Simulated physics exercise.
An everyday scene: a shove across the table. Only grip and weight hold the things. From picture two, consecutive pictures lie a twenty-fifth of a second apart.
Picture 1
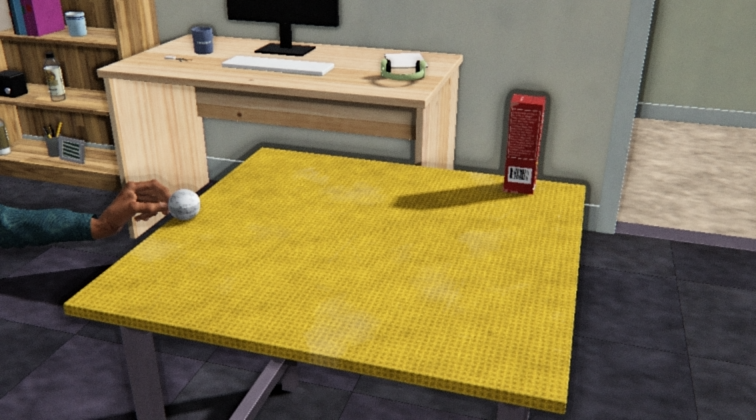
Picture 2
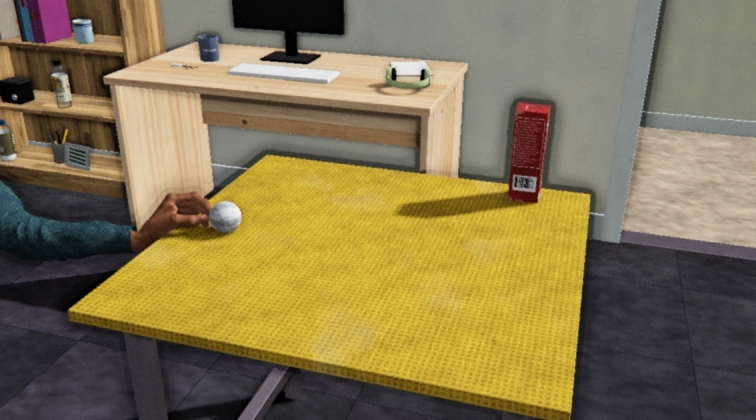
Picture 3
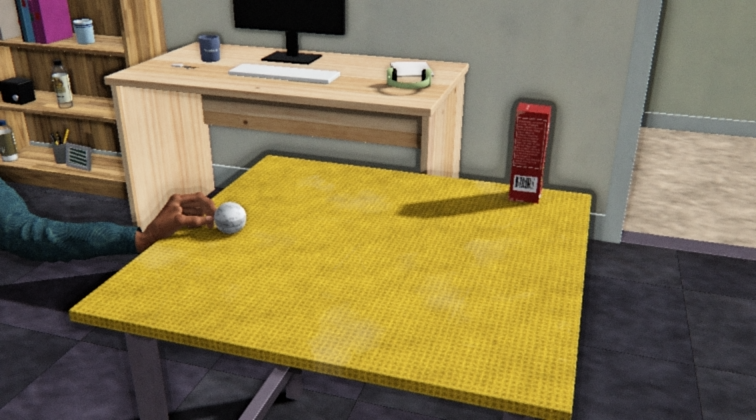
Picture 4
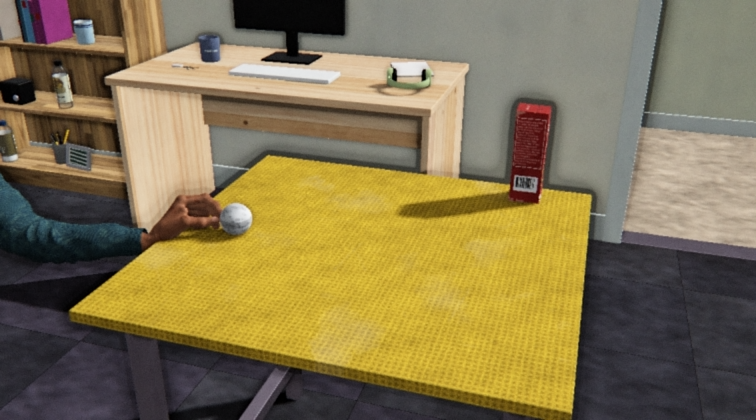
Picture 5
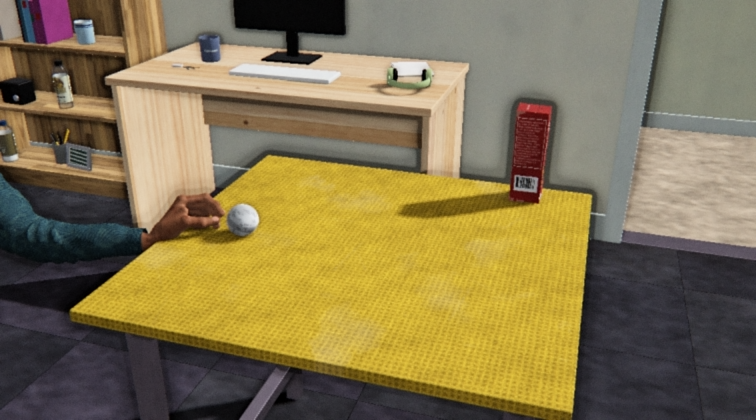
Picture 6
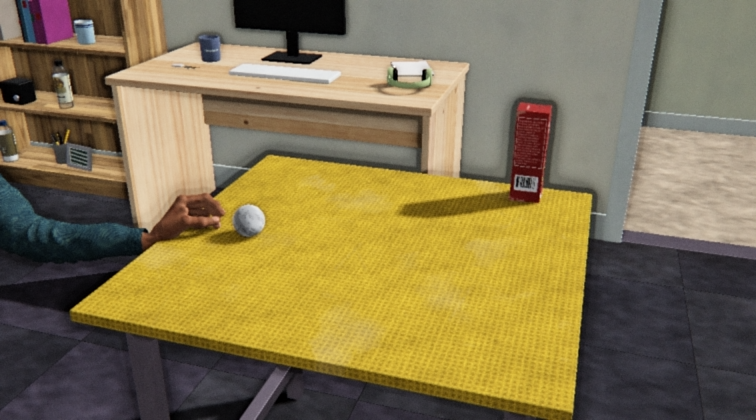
At first, a hand at the left edge of a yellow table holds its fingers against a white ball, with a red box standing near the far right corner. The hand pushes the ball a short way to the right, then stays behind as the ball rolls slightly clear of the fingertips.
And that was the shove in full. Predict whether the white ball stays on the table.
It stays.
Then, 0.10 s past the last view, white ball displaced about its own width near (262, 223).
Then, 0.20 s past the last view, white ball displaced about its own width near (274, 225).
Then, 0.30 s past the last view, white ball displaced well along near (283, 226).
Then, 0.50 s past the last view, white ball displaced well along near (296, 228).
Finally, moved from the start, white ball. Final places as the last picture's camera would see them, white ball near (299, 229).
